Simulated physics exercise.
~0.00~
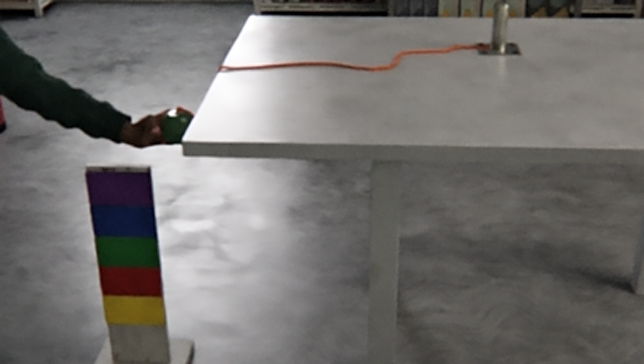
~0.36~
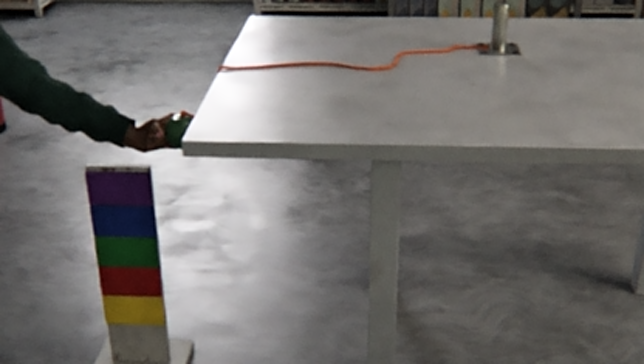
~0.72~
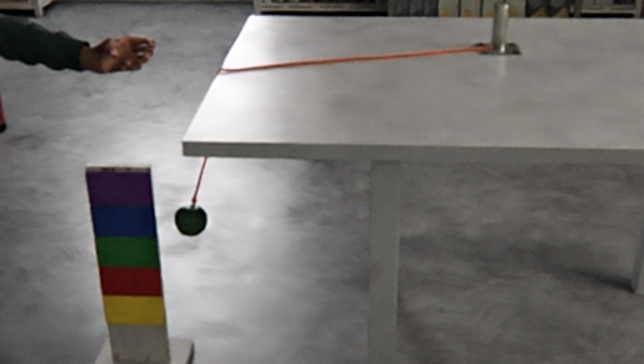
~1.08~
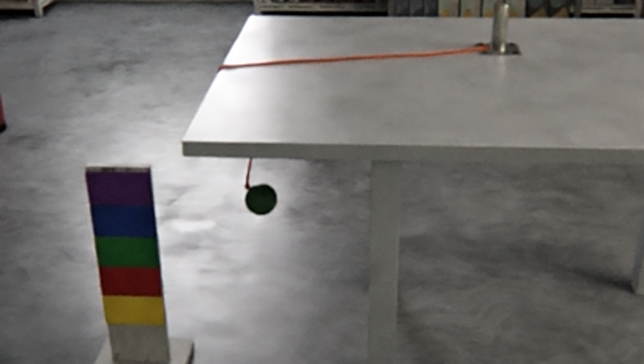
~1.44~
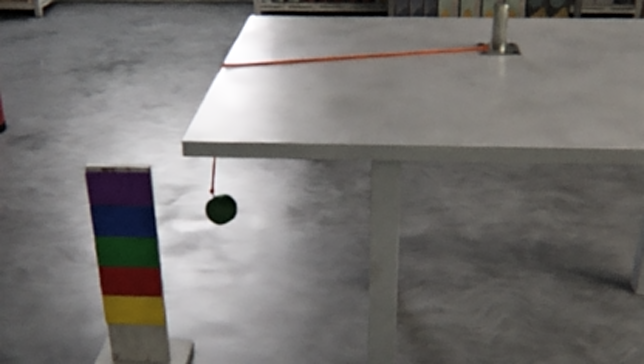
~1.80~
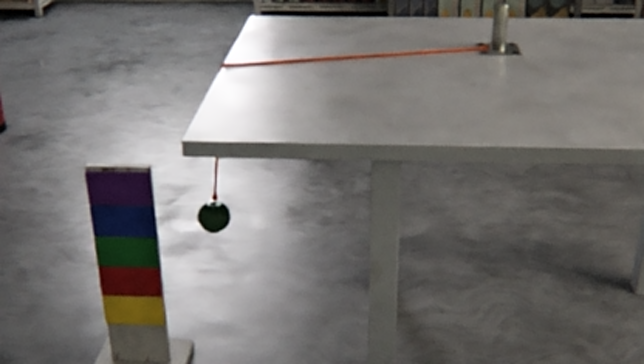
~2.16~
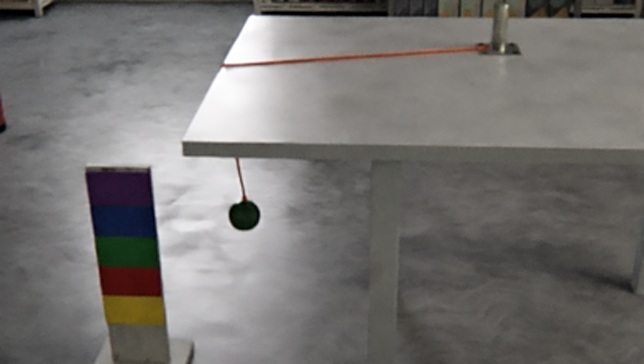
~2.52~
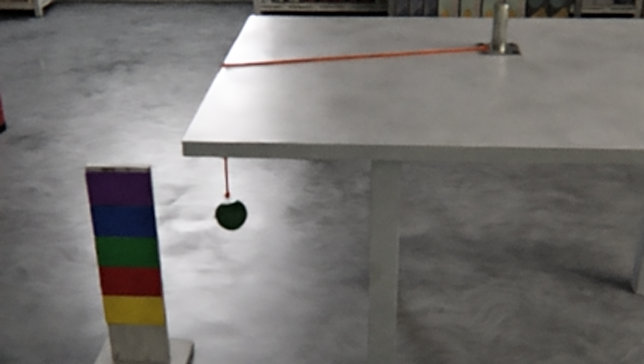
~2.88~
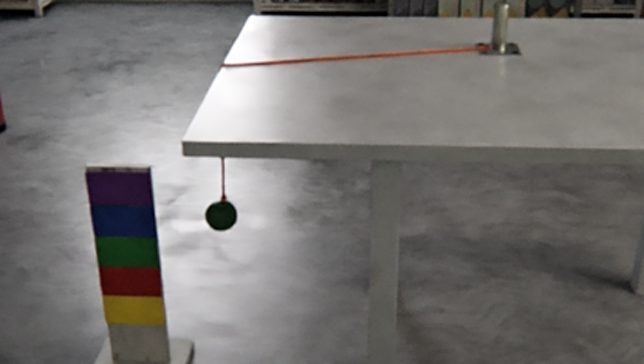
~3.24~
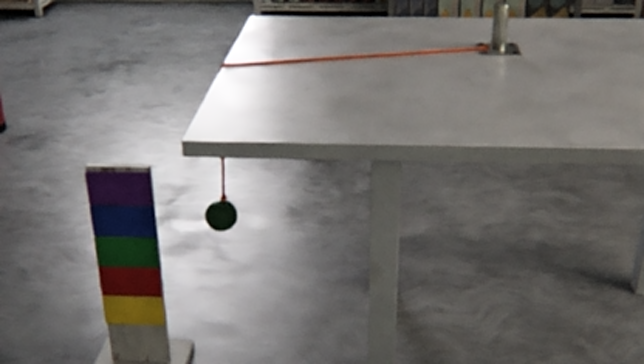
In a room with a smooth grey floor, a pale table with a metal post stands beside an upright board banded purple, blue, green, red and yellow. A hand reaching in from the left holds a green apple at the table's near corner, with an orange-red cord lying slack across the top. The fingers let go, the apple drops below the edge, and the cord pulls straight as the hand withdraws. The apple swings right beneath the table, then back left, and sways in smaller arcs. It finally hangs still, its middle level with the blue band.
